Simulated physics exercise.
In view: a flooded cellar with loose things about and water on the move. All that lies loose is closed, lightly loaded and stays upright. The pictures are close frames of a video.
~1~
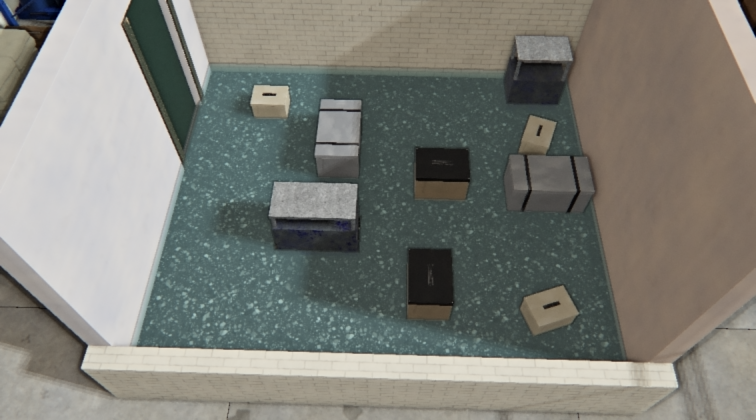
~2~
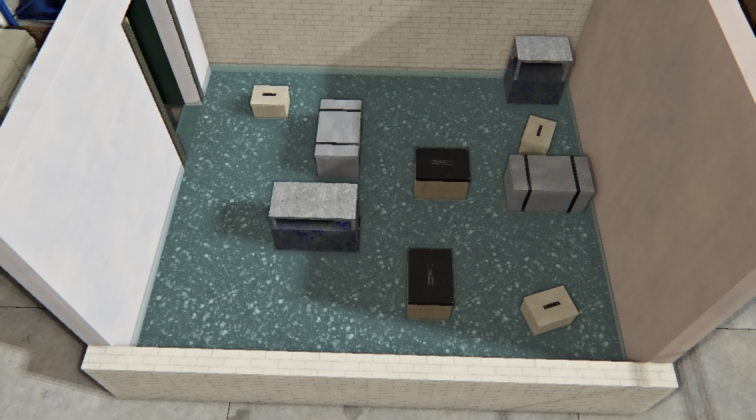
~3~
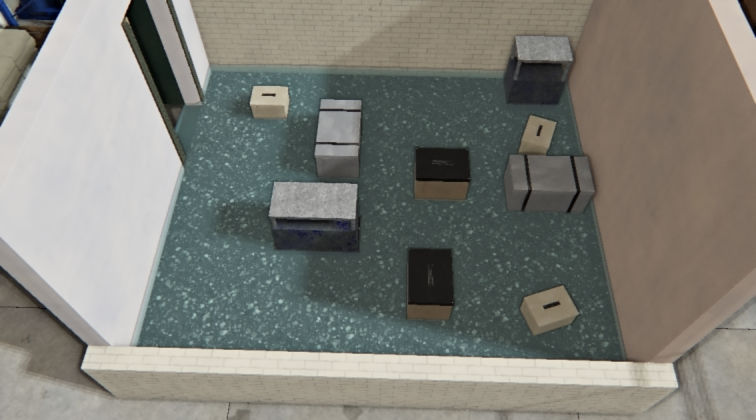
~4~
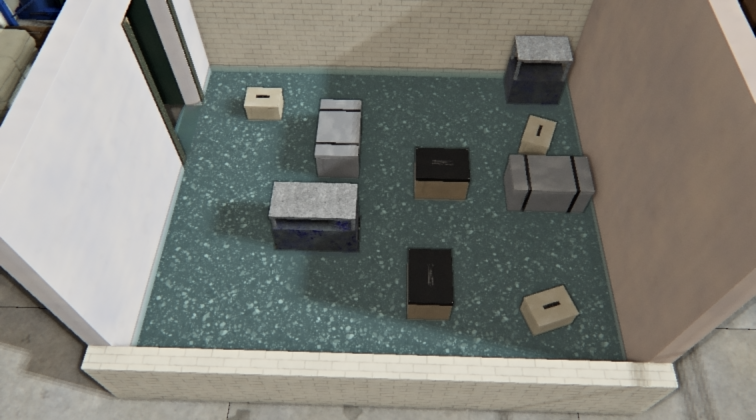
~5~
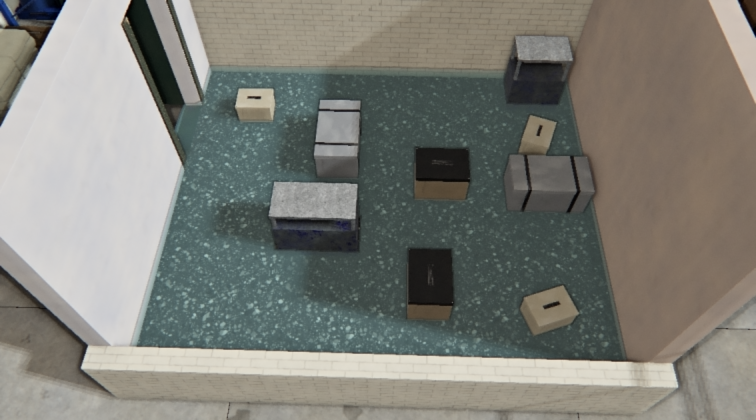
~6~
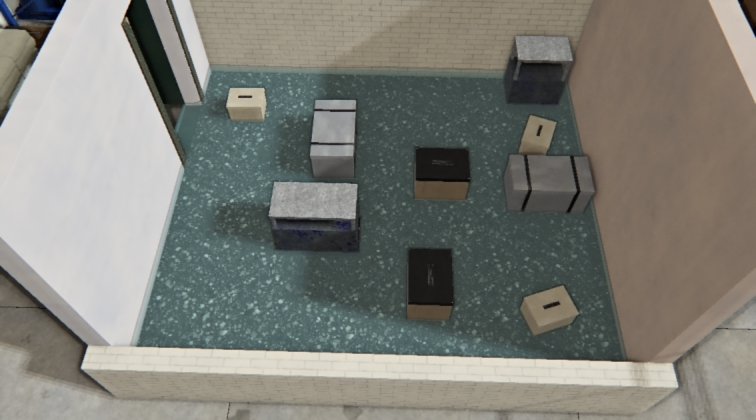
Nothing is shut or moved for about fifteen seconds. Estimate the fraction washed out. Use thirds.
It is not even a third.
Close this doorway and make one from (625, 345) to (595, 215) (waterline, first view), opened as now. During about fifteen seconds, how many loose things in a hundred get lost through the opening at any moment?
About 70 per cent.
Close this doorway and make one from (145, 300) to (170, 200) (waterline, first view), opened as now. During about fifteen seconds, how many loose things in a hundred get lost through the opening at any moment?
I make it 40 per cent.
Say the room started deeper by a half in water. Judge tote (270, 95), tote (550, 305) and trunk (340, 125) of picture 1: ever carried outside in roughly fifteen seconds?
In that order: Washed out, inside, gone.
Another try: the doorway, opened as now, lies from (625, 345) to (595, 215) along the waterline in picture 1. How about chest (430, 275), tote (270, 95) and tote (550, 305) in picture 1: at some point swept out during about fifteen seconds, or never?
As listed: Through, left behind, carried outside.
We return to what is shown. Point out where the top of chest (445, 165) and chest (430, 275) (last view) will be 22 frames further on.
At about (369, 139) and (400, 260).
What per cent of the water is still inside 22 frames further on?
Close to 74 %.
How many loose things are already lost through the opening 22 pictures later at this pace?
The number is 2.
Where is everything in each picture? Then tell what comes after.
A tote at (269, 95), afloat; a trunk at (339, 127) floats; 0 of 7 have shifted, in the first frame.
A tote at (269, 95), afloat; a trunk at (339, 127) floats; 0 of 7 have shifted, in the second frame.
A tote at (269, 95), afloat; a trunk at (339, 127), afloat; 0 of 7 have shifted, in the third frame.
A tote at (263, 97) floats, close to its start; a trunk at (339, 127), afloat; 1 of 7 have shifted, in the fourth frame.
A tote at (254, 98), afloat, close to its start; a trunk at (338, 127), afloat; 1 of 7 have shifted, in the fifth frame.
A tote at (245, 97) floats, close to its start; a trunk at (334, 127), afloat, close to its start; 2 of 7 have shifted, in the sixth frame.
A moment on, 0 of 7 are out; 7 afloat.
Next, 1 of 7 are out; 6 afloat.
Later, 2 of 7 are out; 5 afloat.
In the end, 2 of 7 are out; 5 afloat.
